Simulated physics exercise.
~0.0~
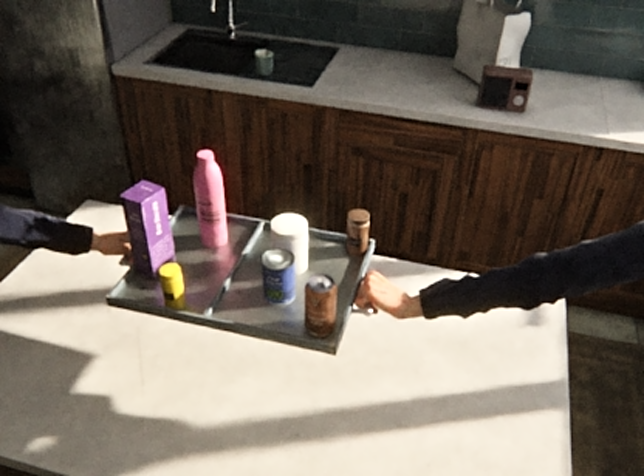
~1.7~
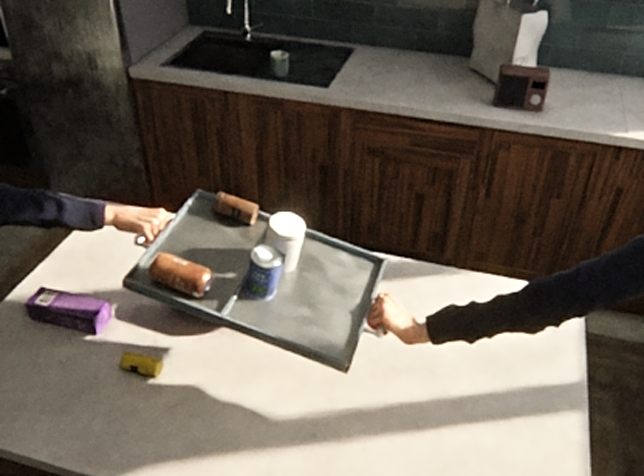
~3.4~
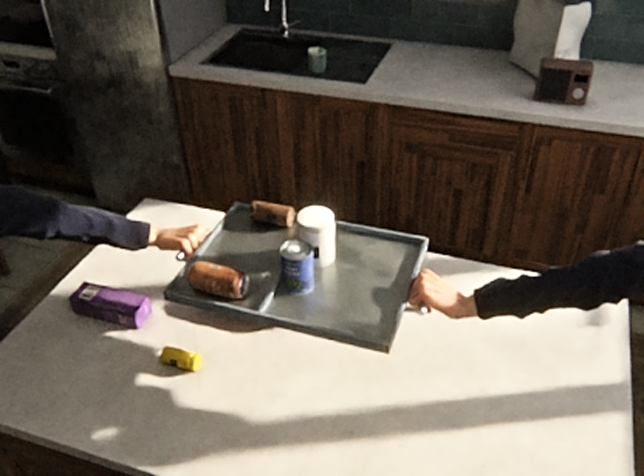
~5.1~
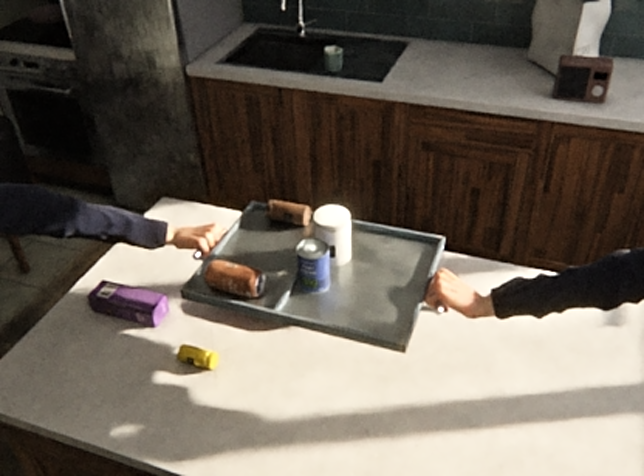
Two hands tilting a tray of containers, some toppling and a purple carton and yellow shaker ending on the table beside it.
